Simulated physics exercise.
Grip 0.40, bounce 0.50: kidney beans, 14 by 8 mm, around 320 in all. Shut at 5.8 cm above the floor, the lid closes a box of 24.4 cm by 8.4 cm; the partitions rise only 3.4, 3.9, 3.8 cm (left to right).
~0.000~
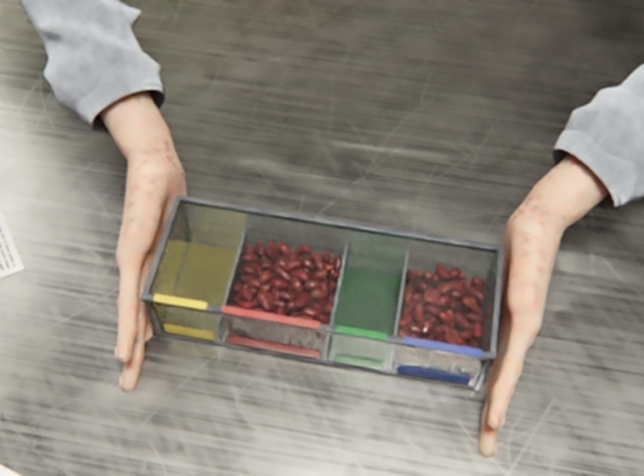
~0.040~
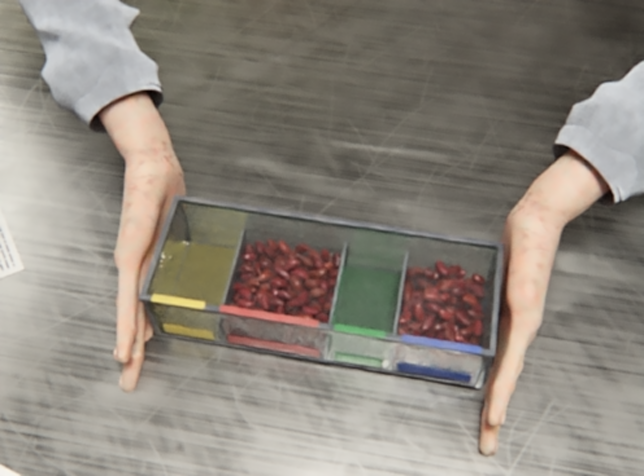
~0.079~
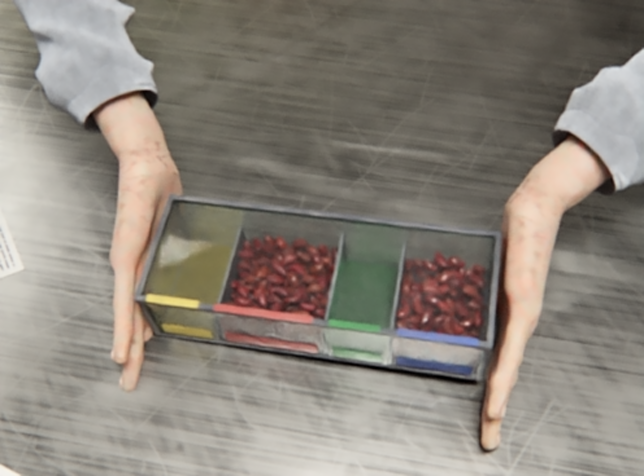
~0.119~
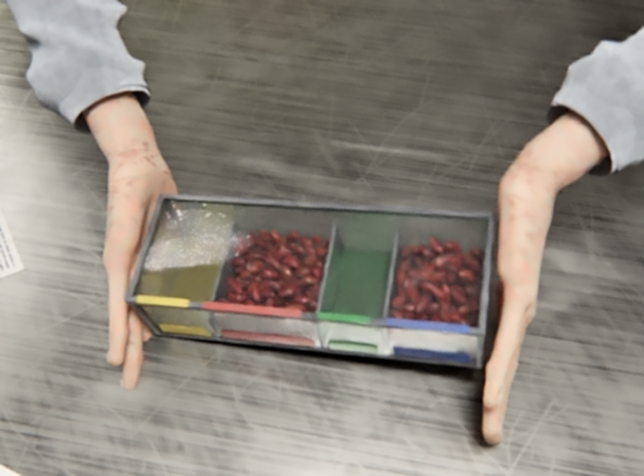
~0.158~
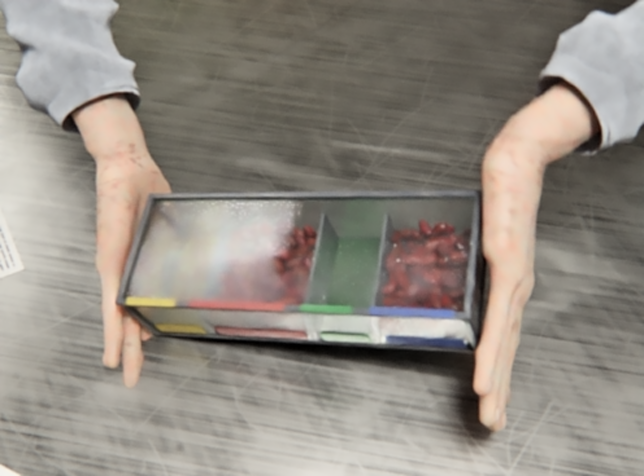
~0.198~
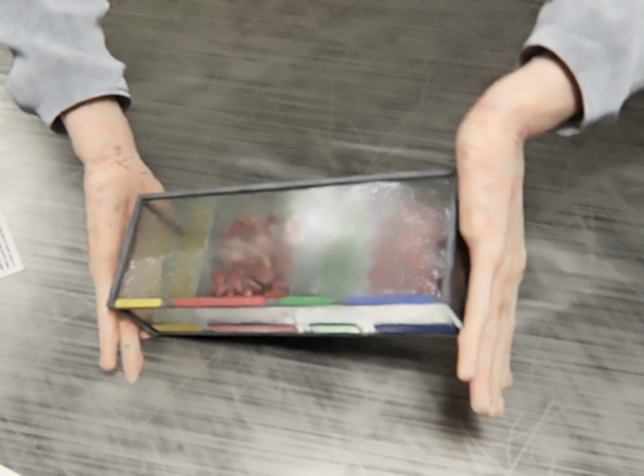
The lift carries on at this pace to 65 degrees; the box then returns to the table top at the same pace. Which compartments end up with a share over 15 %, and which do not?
Red compartment over, blue compartment over, green compartment not over, yellow compartment over.
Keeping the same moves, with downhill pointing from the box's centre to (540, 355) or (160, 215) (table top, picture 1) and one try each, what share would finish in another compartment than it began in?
Estimate: Some 10 % and some 30 % respectively.
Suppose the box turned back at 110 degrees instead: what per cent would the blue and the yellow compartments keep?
Shares: Blue 20 and yellow 35, per cent.
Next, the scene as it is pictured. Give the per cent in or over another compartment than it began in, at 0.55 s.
At that moment it's some 10 per cent.
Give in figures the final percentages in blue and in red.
Blue at 35 and red at 40, in per cent.
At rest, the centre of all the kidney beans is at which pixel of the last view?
Centre at rest: Approx. (283, 308) px.
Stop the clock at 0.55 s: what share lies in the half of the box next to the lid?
Estimate: Near 40 per cent.
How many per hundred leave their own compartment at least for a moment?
Close to 25 in a hundred.
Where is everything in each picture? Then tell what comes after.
Box tilt 0 degrees, front corners at (148, 296) and (490, 354); red 55 %, blue 45 %, in the first picture.
Box tilt 1 degrees, front corners at (146, 296) and (489, 351), in the second picture.
Box tilt 5 degrees, front corners at (141, 297) and (486, 343), lowest corner left front, in the third picture.
Box tilt 10 degrees, front corners at (133, 298) and (479, 330), lowest corner left front, in the fourth picture.
Box tilt 17 degrees, front corners at (123, 300) and (464, 314), lowest corner left front, in the fifth picture.
Box tilt 24 degrees, front corners at (113, 303) and (442, 298), lowest corner left front; red 55 %, blue 45 %. Its pace works out near 175 degrees a second, in the sixth picture.
Then, at 0.55 s, tilt 63 degrees; red 50 %, blue 40 %, green 5 %, yellow 5 %.
After 0.79 s, tilt 24 degrees; red 40 %, blue 35 %, green 5 %, yellow 20 %.
Then, at 1.14 s, tilt 0 degrees; red 40 %, blue 35 %, green 5 %, yellow 20 %.
In the end, at 1.5 s, red 40 %, blue 35 %, green 5 %, yellow 20 %.
